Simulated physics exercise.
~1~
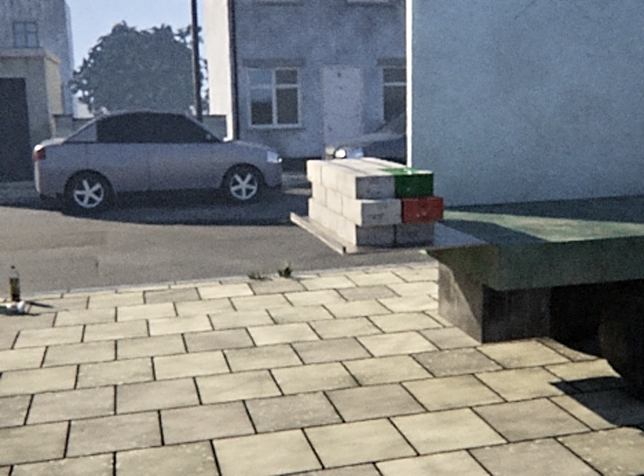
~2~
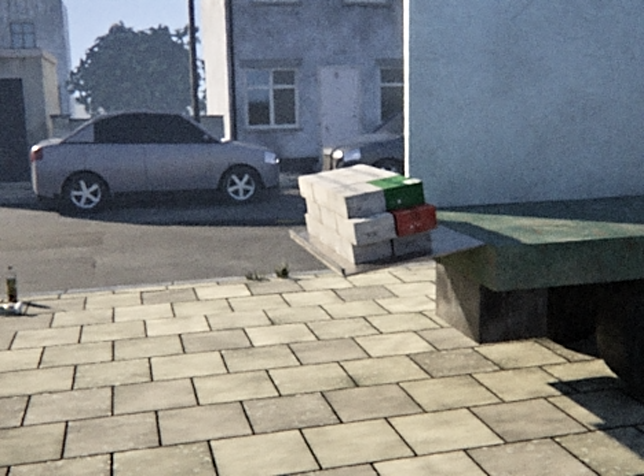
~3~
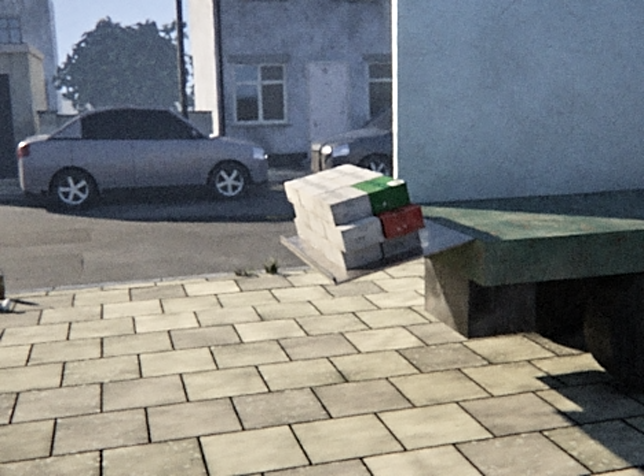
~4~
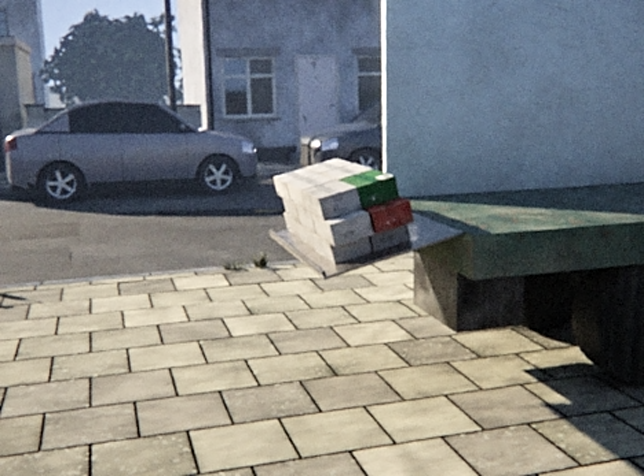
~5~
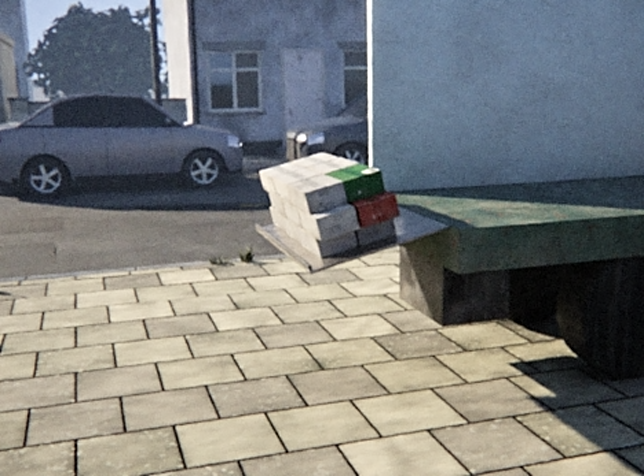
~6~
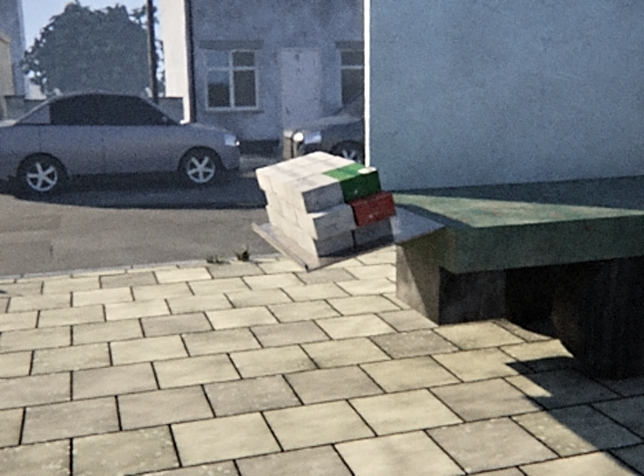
Stacked pale boxes with green and red ones tilting as the platform's outer edge sinks beside a road, then holding without falling.
